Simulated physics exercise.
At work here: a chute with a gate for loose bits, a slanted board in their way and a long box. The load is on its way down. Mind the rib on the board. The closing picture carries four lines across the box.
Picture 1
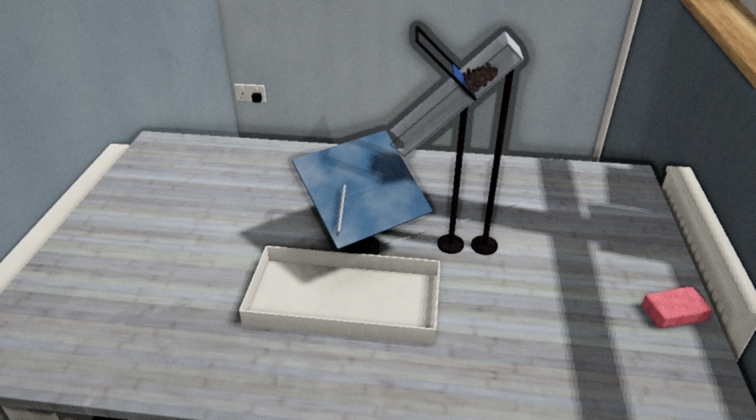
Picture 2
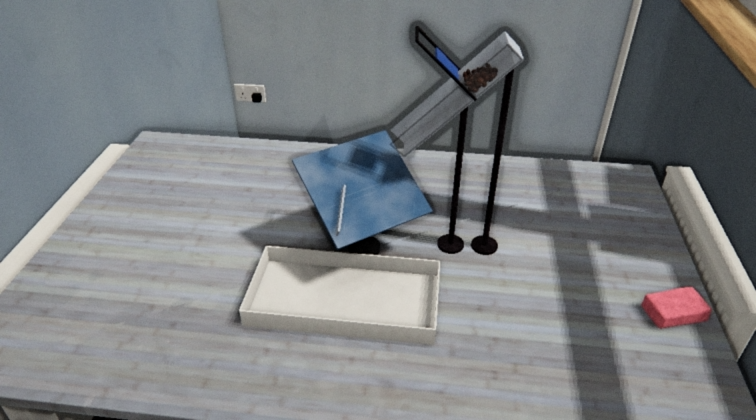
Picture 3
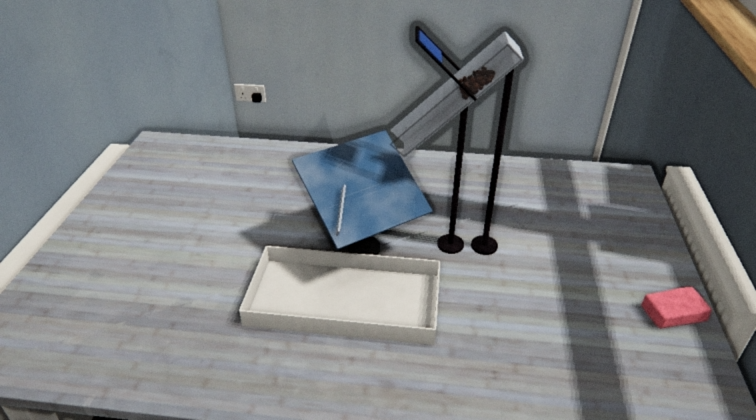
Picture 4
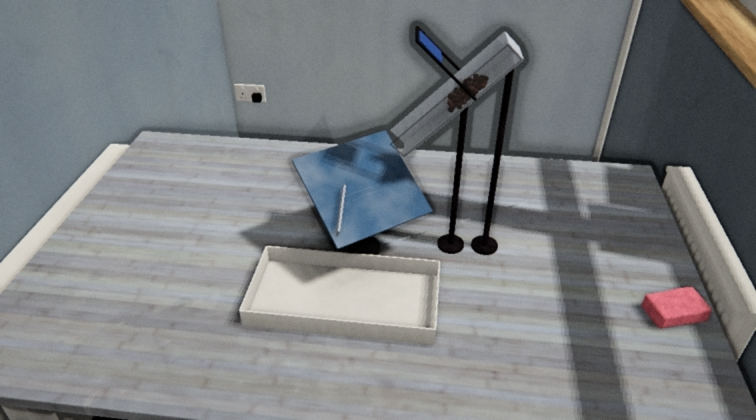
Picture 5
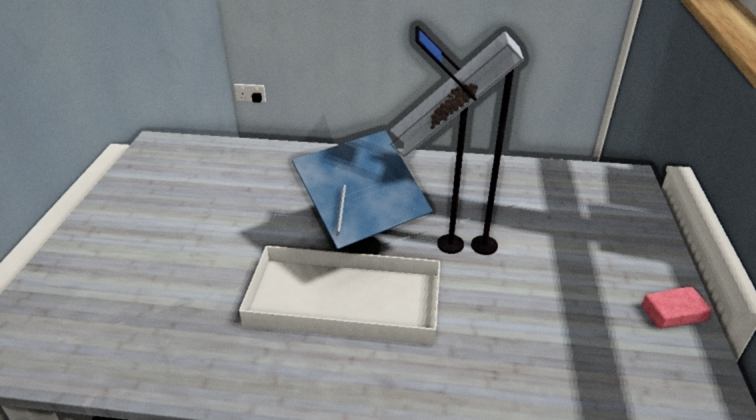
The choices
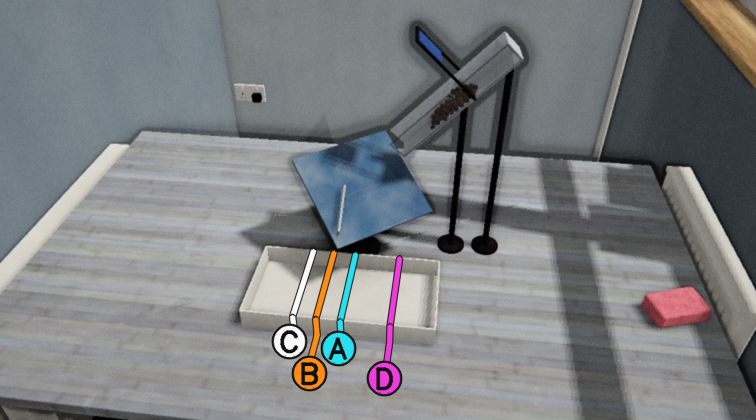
Small dark brown pieces slide down and left along a sloping grey chute after a blue gate rises, spreading out as they go, above a tilted blue board with a thin rib and an empty, long cream box.
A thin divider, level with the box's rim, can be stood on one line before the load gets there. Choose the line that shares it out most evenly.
Go for D.
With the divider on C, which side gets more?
The right side.
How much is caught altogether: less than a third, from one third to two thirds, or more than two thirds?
More than two thirds.
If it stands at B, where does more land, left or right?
More lands on the right.
On the marked copy, line A crosses the front rim at (340, 320); line B crosses the front rim at (315, 318); line C crosses the front rim at (292, 315); line D crosses the front rim at (390, 325).
Choosing A, of what is caught, a small part on the left of the divider, nearly all on the right.
Choosing B, of what is caught, a stray few on the left of the divider, nearly all on the right.
Choosing C, of what is caught, a stray few on the left of the divider, nearly all on the right.
Choosing D, of what is caught, about two thirds on the left of the divider, about a third on the right.
